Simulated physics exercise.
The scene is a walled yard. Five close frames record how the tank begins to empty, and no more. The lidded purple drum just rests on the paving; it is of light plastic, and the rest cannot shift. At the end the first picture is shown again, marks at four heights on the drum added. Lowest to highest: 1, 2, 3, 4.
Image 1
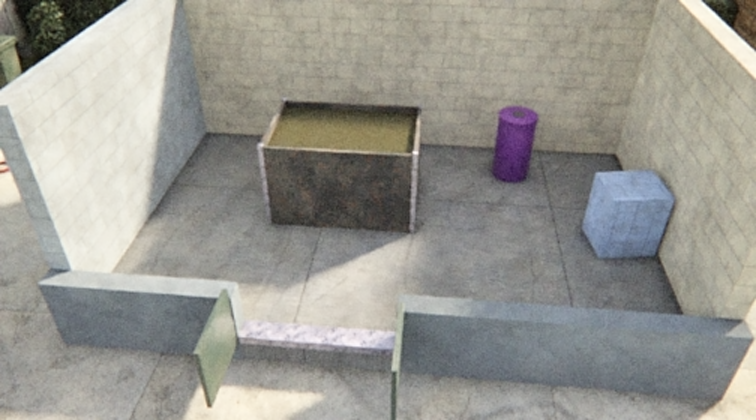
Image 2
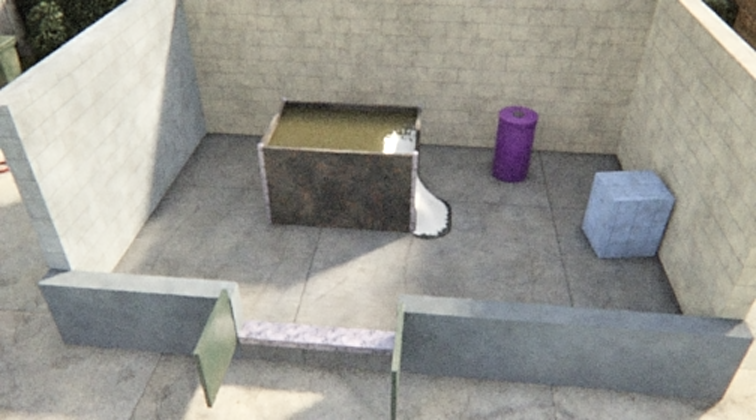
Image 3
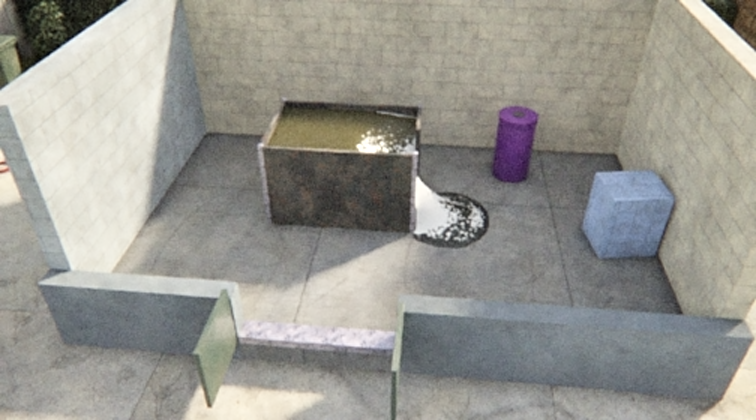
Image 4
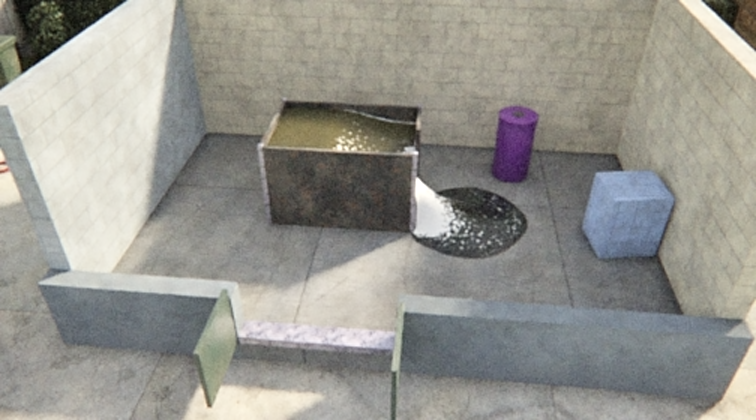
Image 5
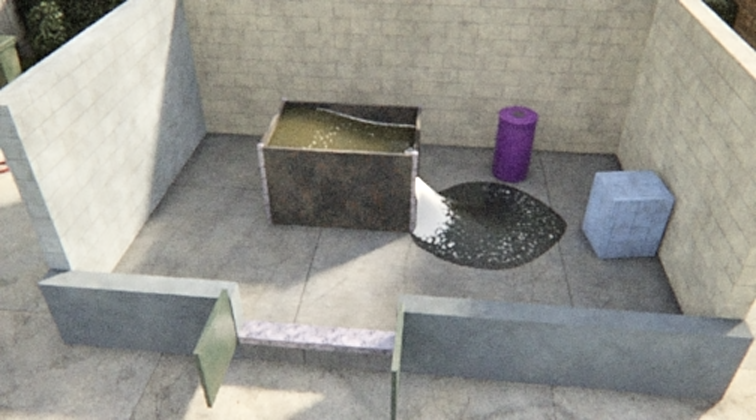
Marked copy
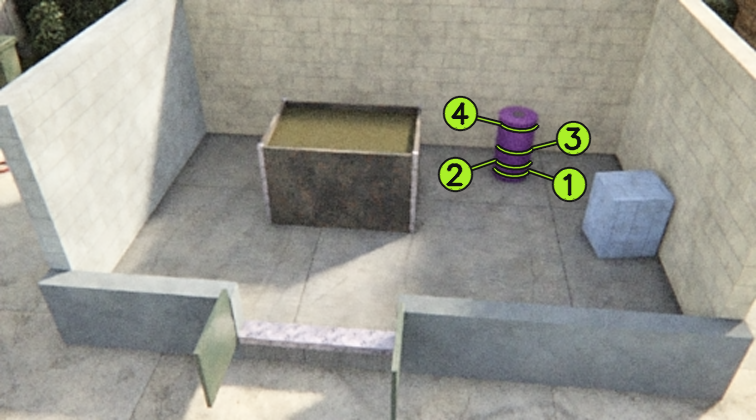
Water gushed out of the right side of a full, open-topped tank in a walled yard, foaming white, then spread across the floor in a widening dark puddle towards the purple drum and pale blue block.
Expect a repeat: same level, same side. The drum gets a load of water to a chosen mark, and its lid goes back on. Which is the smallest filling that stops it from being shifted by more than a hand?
The answer is level 2.
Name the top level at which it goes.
The answer is 1.
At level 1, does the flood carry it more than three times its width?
No, it does not.
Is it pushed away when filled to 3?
No, that is safe.
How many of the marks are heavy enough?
Three.
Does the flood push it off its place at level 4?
No, not at all.
In lime, 1 at (512, 176); 2 at (513, 167); 3 at (516, 153); 4 at (519, 130); from the bottom up 1, 2, 3, 4.
Choosing 1, it is pushed about twice its own width away.
Choosing 2, it does not move.
Choosing 3, it does not move.
Choosing 4, it does not move.
